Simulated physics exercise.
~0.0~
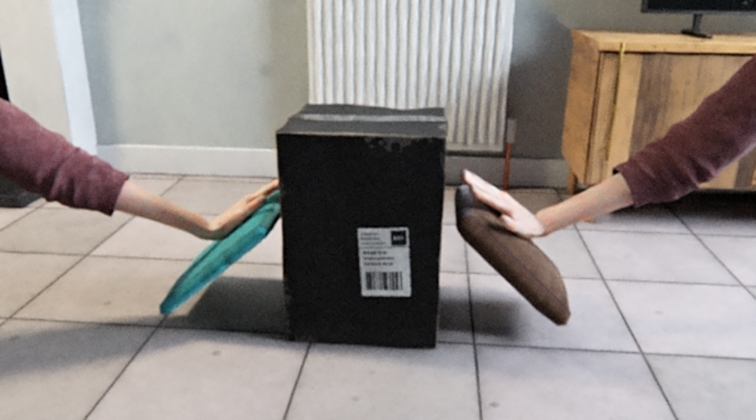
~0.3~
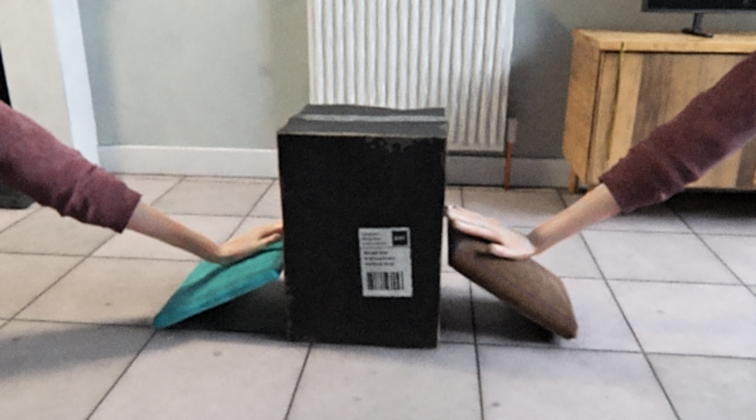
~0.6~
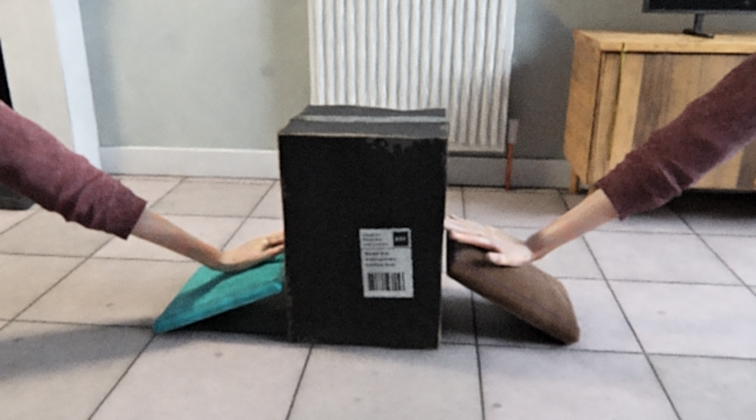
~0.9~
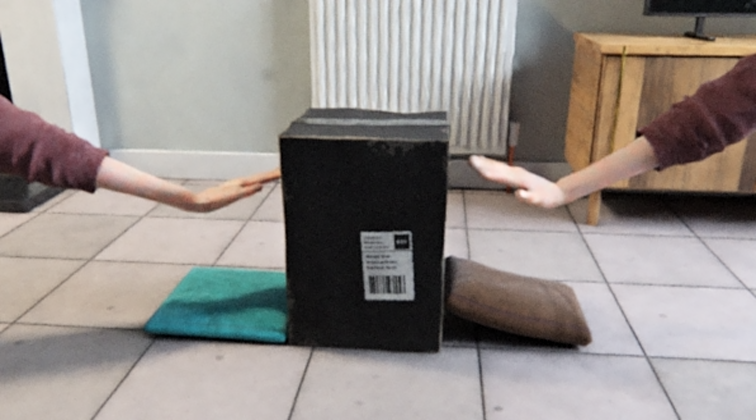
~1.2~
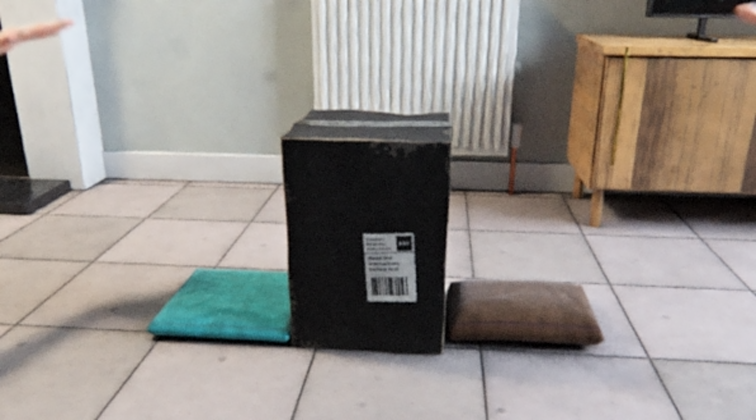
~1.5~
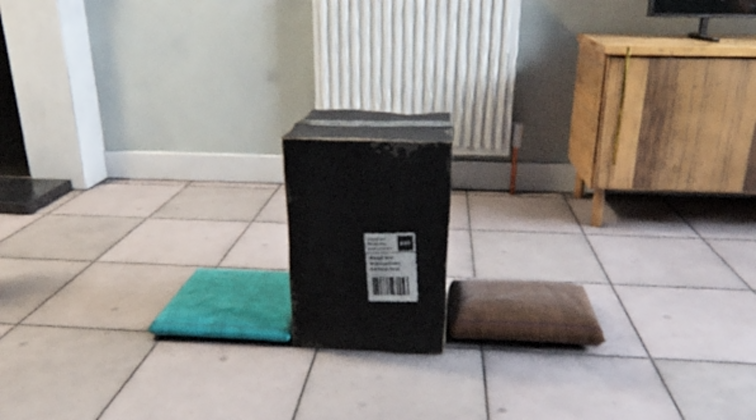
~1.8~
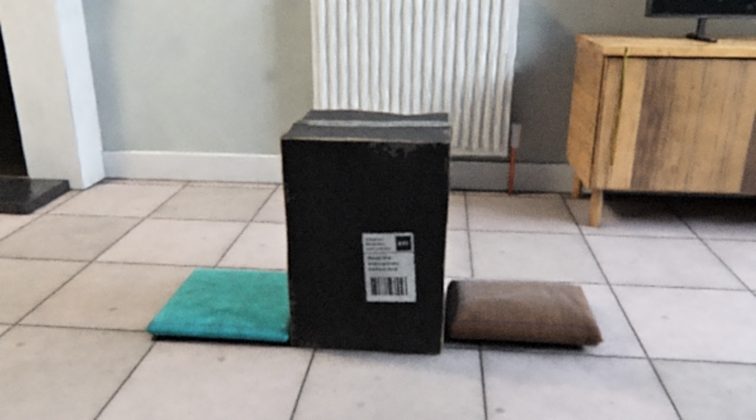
On a pale tiled floor in a room with a white radiator and a wooden cabinet behind, a slightly swaying camera looks toward an upright black box. Two hands in maroon sleeves hold a turquoise pad against its left side and a brown cushion-like bag against its right. The hands press lower as both objects tilt down and their outer ends rest on the floor. Then the hands lift away, and the pad drops flat while the bag sinks beside the box. The hands leave, and both lie flat on either side of the still-standing box.
